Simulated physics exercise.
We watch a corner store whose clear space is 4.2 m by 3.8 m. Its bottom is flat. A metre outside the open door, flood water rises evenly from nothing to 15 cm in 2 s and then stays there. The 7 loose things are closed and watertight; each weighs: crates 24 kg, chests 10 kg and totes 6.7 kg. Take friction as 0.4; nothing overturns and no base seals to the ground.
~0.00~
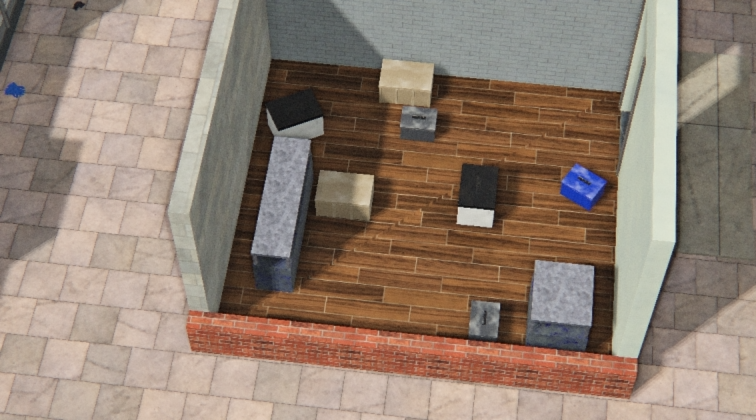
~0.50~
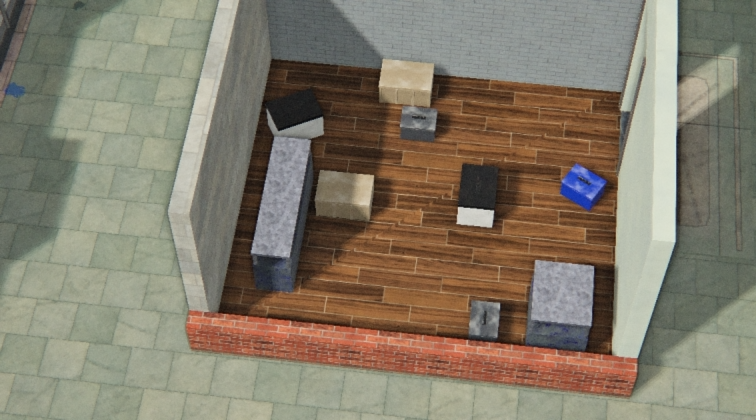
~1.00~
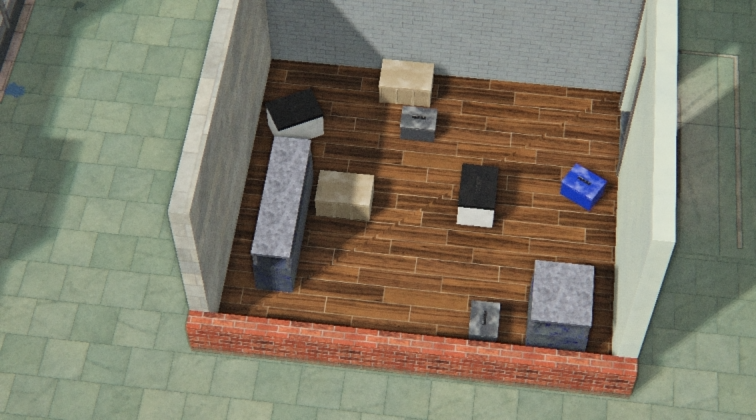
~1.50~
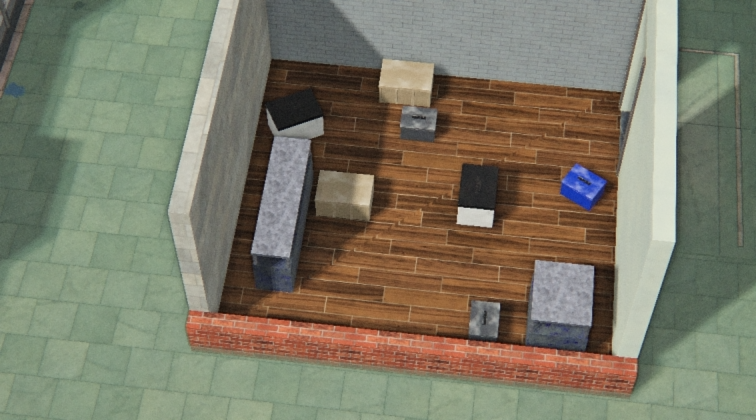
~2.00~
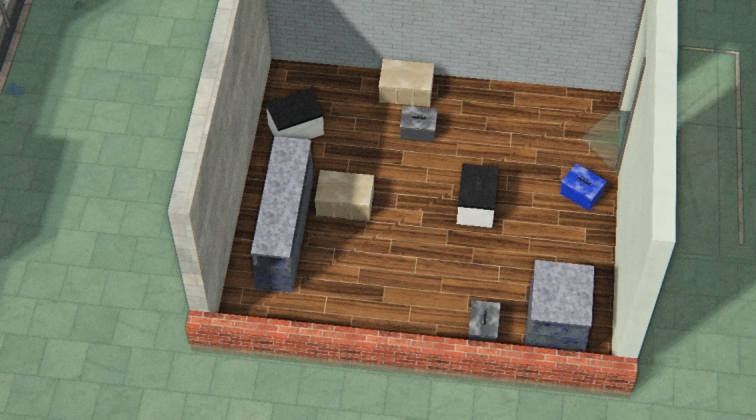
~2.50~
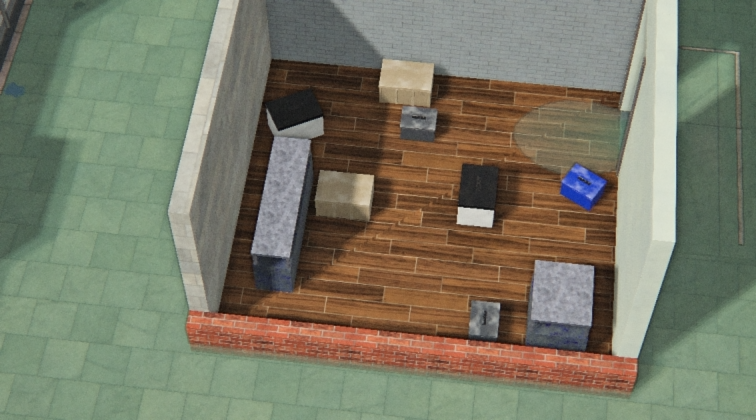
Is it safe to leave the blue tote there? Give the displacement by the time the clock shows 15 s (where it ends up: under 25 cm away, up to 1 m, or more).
The blue tote holds its place.
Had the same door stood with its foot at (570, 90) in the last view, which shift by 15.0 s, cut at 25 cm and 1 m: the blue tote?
In that case the blue tote gets carried off.
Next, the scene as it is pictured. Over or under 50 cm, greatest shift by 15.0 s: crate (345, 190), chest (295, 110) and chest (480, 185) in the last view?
In turn: Under, more, less.
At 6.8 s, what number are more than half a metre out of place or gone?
1 of them.
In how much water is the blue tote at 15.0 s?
Roughly 4 cm.
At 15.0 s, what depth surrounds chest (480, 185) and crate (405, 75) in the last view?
Roughly 5 and 9 cm.
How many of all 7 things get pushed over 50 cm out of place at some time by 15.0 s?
2 of them.
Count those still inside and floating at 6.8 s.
I count 0.
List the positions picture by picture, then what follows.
In the first picture, the blue tote at (584, 181), on the bottom; water covers 0.0 m2; 0 of 7 have shifted.
In the second picture, the blue tote at (584, 181) rests on the ground; water covers 0.0 m2; 0 of 7 have shifted.
In the third picture, the blue tote at (584, 181), on the bottom; water covers 0.0 m2; 0 of 7 have shifted.
In the fourth picture, the blue tote at (584, 181) rests on the ground; 0.0 m2 under water; 0 of 7 have shifted.
In the fifth picture, the blue tote at (584, 181) rests on the ground; water covers 0.2 m2; 0 of 7 have shifted.
In the sixth picture, the blue tote at (584, 181), on the bottom; water covers 1.0 m2; 0 of 7 have shifted.
After 3.5 s the blue tote is near (584, 181), 0.0 m from its start, aground; 0 afloat.
After 6.8 s the blue tote is near (584, 181), 0.0 m from its start, aground; 0 afloat.
After 11.0 s the blue tote is near (584, 181), 0.0 m from its start, aground; 2 afloat.
After 15.0 s the blue tote is near (584, 181), 0.0 m from its start, aground; 4 afloat.
